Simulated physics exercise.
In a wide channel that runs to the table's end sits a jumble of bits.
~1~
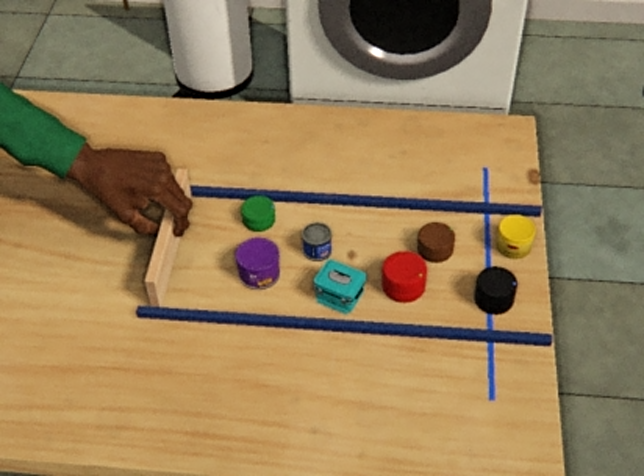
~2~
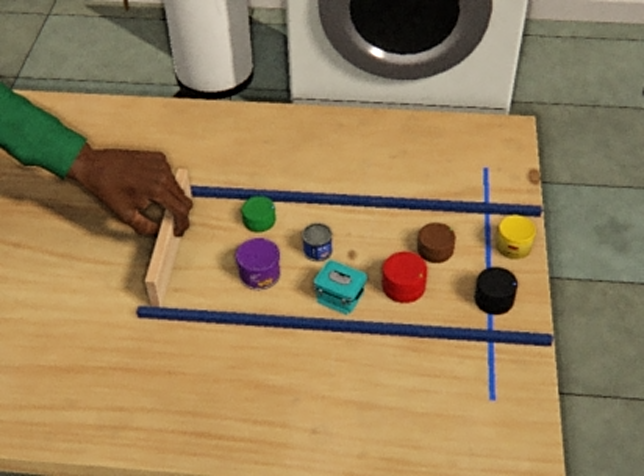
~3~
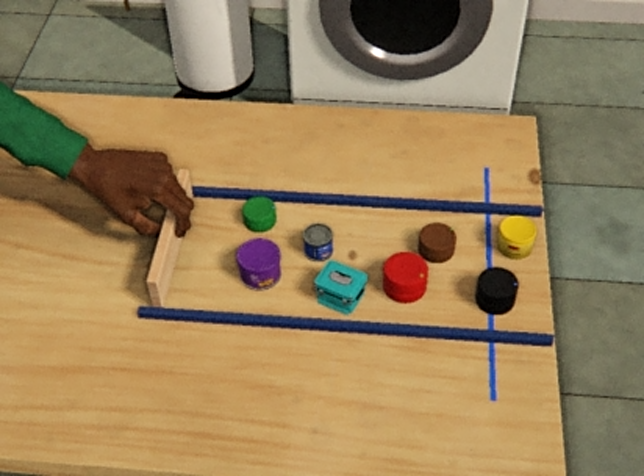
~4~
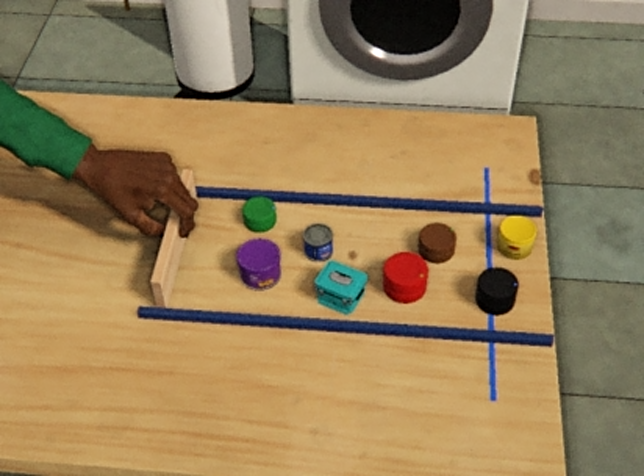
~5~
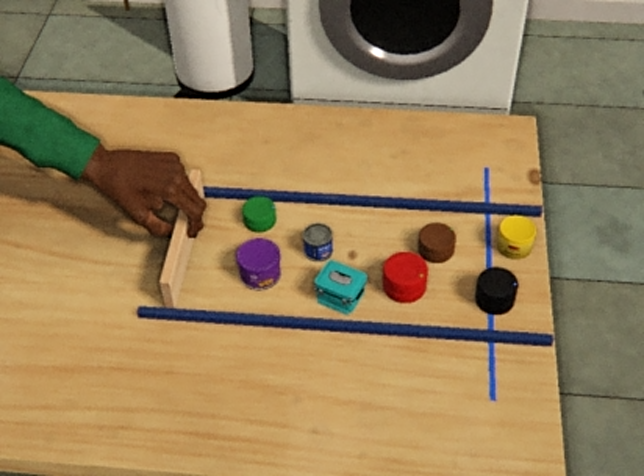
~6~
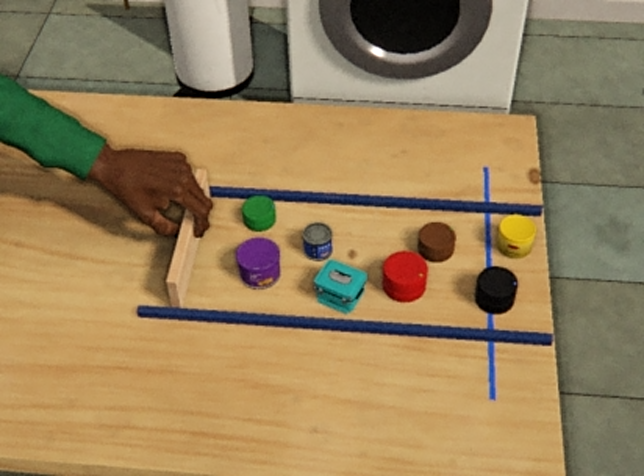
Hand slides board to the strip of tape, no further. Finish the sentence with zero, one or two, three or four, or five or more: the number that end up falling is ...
The number that end up falling is one or two.
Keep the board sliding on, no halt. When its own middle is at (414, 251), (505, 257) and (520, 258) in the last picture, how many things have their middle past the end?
Counts: 0, 4, 4.
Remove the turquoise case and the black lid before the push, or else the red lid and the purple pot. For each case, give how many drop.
First 2, then 2.
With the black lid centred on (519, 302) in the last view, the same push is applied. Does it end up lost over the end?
Placed like that, the black lid cannot stay.
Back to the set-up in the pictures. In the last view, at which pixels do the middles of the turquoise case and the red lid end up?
First: About (509, 309); second: About (553, 293).
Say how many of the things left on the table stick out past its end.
The count would be 2.
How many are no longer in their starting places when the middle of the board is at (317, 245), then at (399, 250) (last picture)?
Counting first: 4, next 7.
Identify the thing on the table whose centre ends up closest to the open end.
That's the red lid, it ends up nearest.
Early on, none off yet; yellow tub at rest near (516, 237); black lid at rest near (496, 290); brown lid at rest near (437, 242).
A while later, none off yet; yellow tub moving near (522, 237); black lid travelled about its own width near (541, 303); brown lid travelled about its own width near (486, 244).
Finally, the number that fall off is one or two; lost, black lid and yellow tub.
